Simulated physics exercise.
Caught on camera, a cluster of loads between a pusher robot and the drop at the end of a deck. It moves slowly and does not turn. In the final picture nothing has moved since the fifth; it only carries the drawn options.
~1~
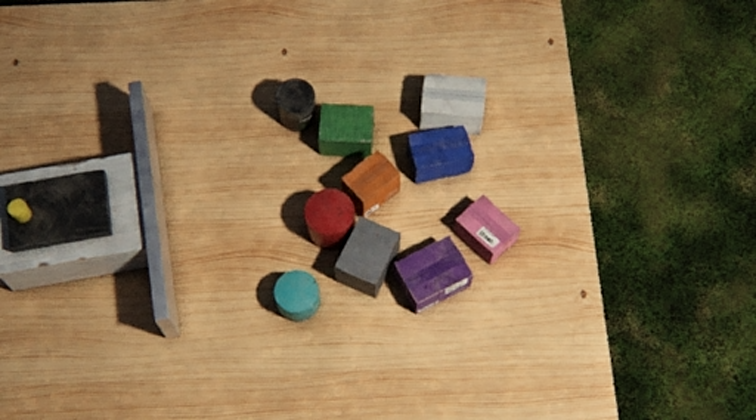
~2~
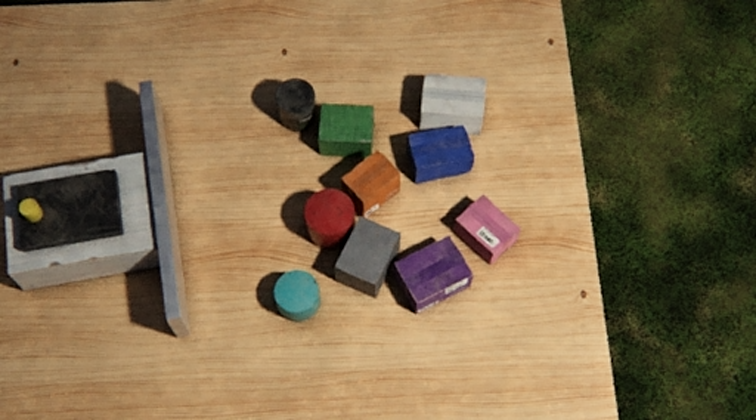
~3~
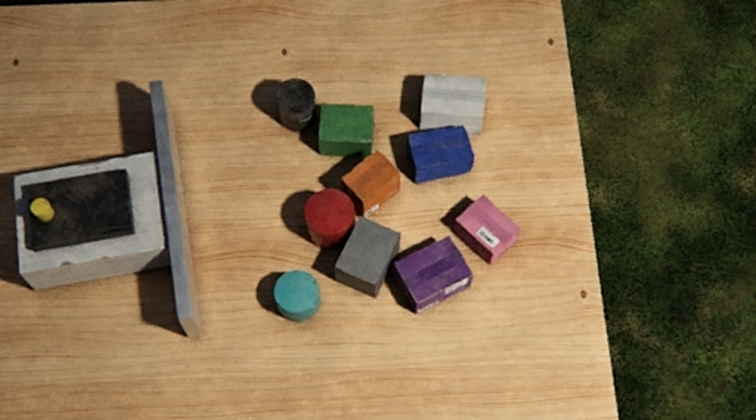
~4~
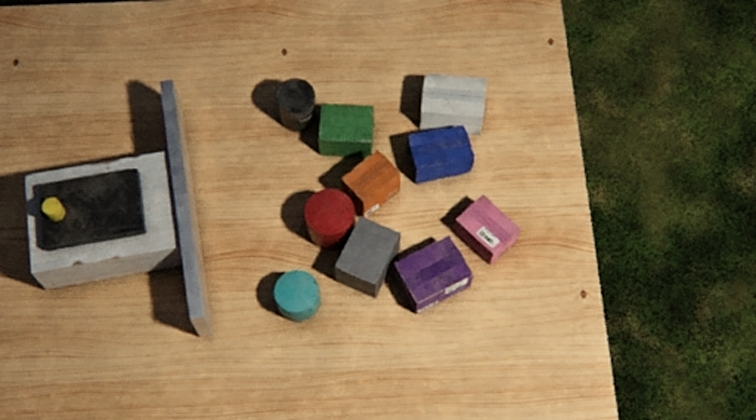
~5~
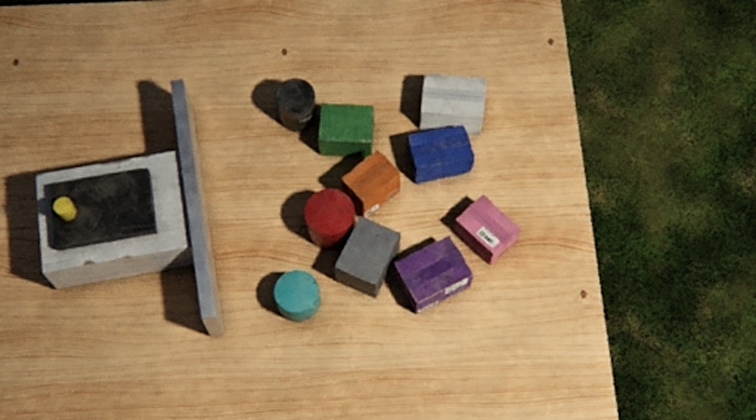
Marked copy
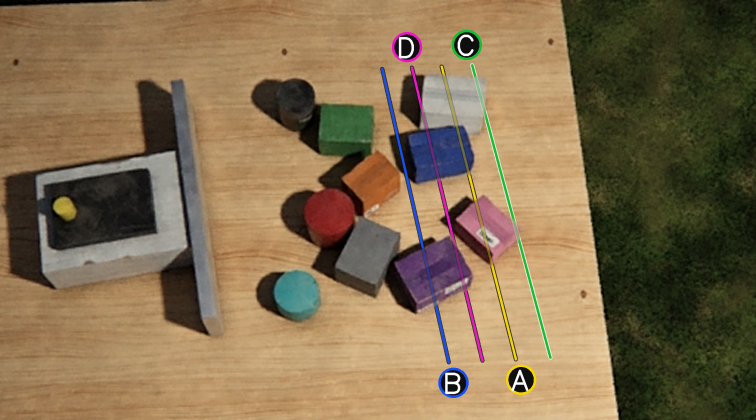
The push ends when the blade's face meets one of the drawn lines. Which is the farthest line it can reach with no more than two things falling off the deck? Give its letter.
No farther than C.
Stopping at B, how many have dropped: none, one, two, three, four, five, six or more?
The count is none.
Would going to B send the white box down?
No.
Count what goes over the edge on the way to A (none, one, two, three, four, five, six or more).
The count is none.
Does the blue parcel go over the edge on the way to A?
By then, no.
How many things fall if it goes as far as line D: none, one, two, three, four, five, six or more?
By then, none.
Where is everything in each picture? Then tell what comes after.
In the first frame, pink box (486, 230); red canister (330, 219); grey crate (368, 257).
In the second frame, robot (77, 208); blue parcel (440, 154).
In the third frame, robot (88, 208); turquoise canister (298, 296).
In the fourth frame, robot (100, 207); white box (453, 104).
In the fifth frame, robot (111, 207); green crate (346, 130); pink box (486, 230); red canister (330, 219).
On the copy, A at (477, 204); B at (414, 207); C at (509, 203); D at (445, 205).
On C. First, robot (227, 202); turquoise canister (357, 305); black pail (316, 101).
Then, robot (343, 197); pink box (514, 212); purple parcel (513, 273).
Finally, robot (431, 194); pink box over the edge; purple parcel (598, 271); one fallen.
By contrast, A is within the limit but short; B is within the limit but short; D is within the limit but short.
